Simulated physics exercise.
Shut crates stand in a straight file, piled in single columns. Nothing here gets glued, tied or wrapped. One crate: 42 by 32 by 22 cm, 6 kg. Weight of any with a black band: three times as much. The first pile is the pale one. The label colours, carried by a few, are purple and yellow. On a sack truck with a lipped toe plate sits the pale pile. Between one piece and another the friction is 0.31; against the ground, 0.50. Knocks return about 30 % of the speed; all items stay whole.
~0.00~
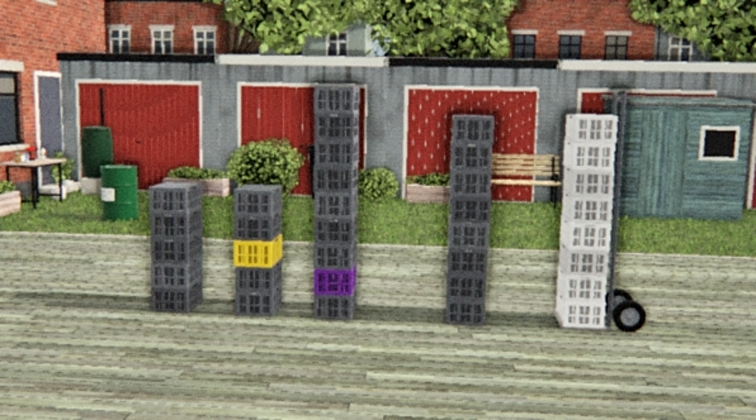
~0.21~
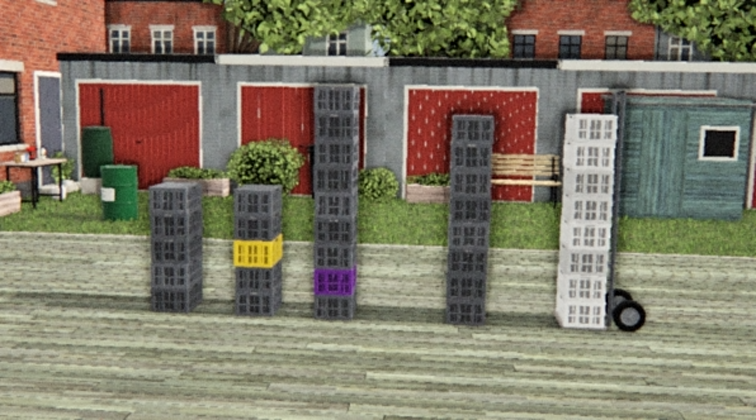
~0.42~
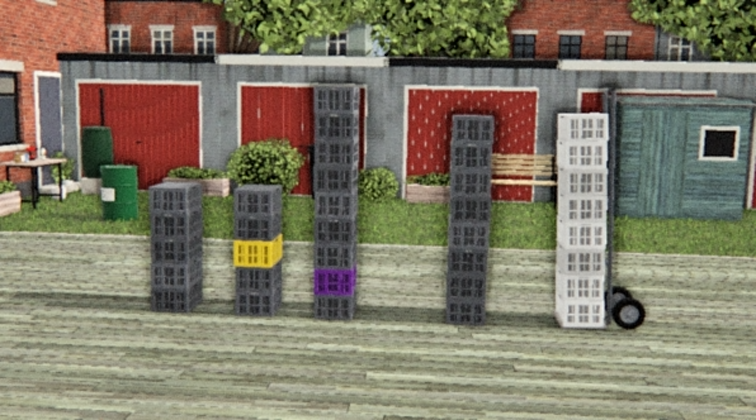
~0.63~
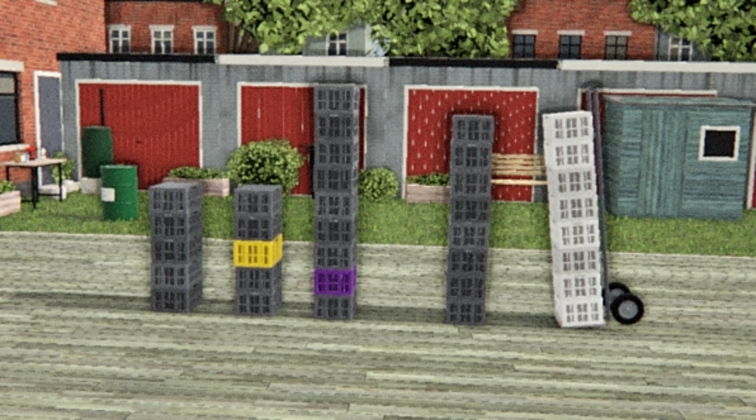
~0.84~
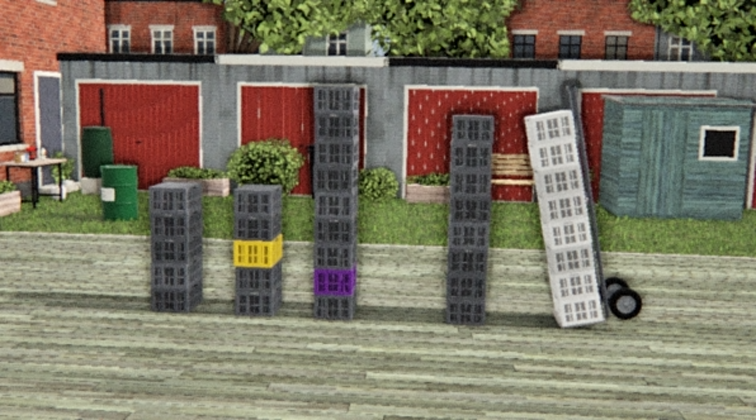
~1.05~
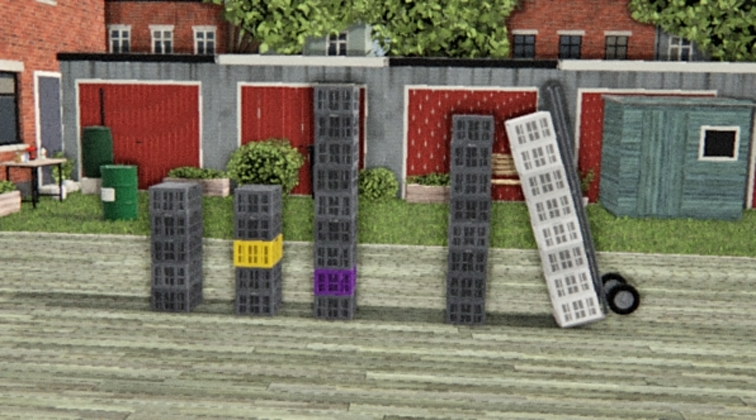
A white crate stack on a sack truck tilting steadily left toward four standing dark stacks, two with a coloured crate.
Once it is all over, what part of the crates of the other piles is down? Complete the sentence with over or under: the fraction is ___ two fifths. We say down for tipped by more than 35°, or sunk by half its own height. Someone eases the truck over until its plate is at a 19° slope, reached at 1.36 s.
The fraction is over two fifths.
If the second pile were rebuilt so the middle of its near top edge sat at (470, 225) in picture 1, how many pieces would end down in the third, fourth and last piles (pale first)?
Pile by pile that makes third 0, fourth 0, last 0.
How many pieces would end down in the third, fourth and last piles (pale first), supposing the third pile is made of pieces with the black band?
Then the third pile would have 8 down, the fourth 4, and the last 4.
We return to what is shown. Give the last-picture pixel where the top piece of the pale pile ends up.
The top pale piece ends up roughly at (341, 257).
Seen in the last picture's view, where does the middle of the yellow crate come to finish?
Its centre ends up near pixel (196, 278) in the last picture.
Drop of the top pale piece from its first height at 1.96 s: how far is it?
Drop so far: Roughly 30 cm.
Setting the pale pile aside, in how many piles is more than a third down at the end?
4.
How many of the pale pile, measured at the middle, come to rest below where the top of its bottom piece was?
Among the pale pieces, the count is 3.
After 1.96 s, 8 of the pale pile down; none of the 27 other crates down, 8 disturbed.
After 2.70 s, 8 of the pale pile down; 11 of the 27 other crates down; purple crate 19° from how it stood; yellow crate 8° from how it stood.
After 3.70 s, 8 of the pale pile down; 24 of the 27 other crates down; yellow crate 38° from how it stood, 24 cm lower; purple crate 33° from how it stood.
In the end (5.3 s), 8 of the pale pile down; 24 of the 27 other crates down; yellow crate 42° from how it stood, 27 cm lower; purple crate 33° from how it stood. That is 89 per cent. From the last view, middles, yellow crate near (196, 278), purple crate near (295, 281).
